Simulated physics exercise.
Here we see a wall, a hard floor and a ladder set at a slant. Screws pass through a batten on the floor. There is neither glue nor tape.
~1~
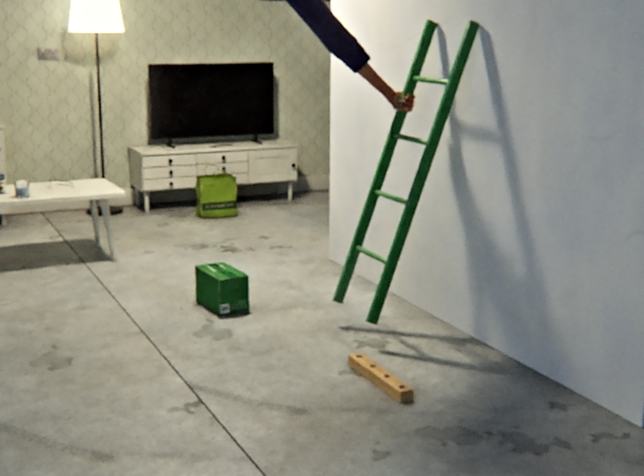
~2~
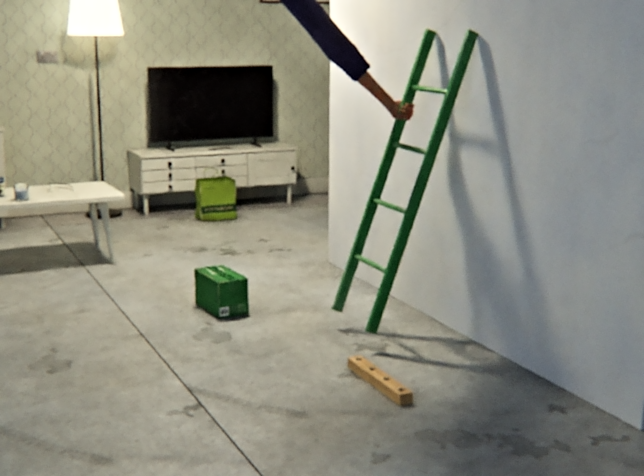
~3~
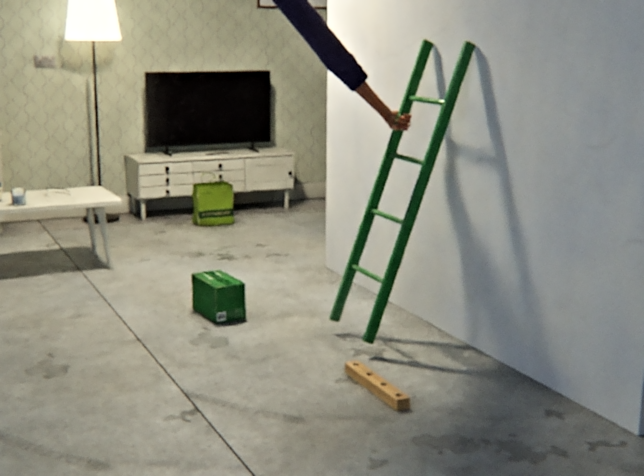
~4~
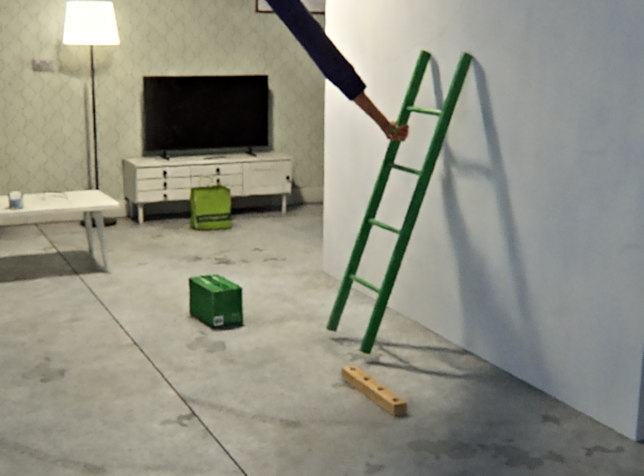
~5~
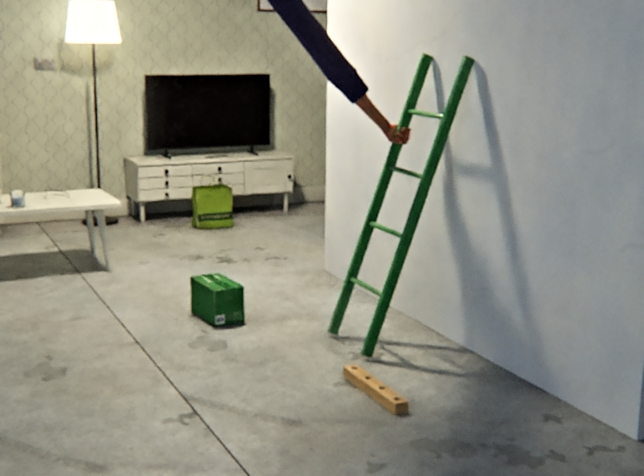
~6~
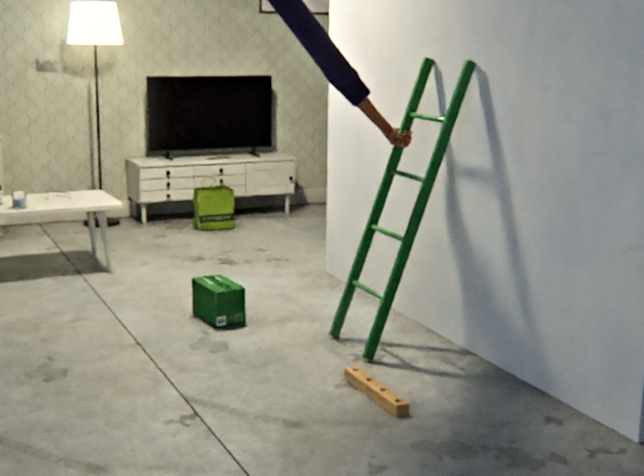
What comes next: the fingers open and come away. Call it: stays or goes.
Stays.
Then, 0.88 s later than the last frame, green ladder at rest near (399, 205).
When it is over, the green ladder remains leaning, near (400, 205); the rest as before.
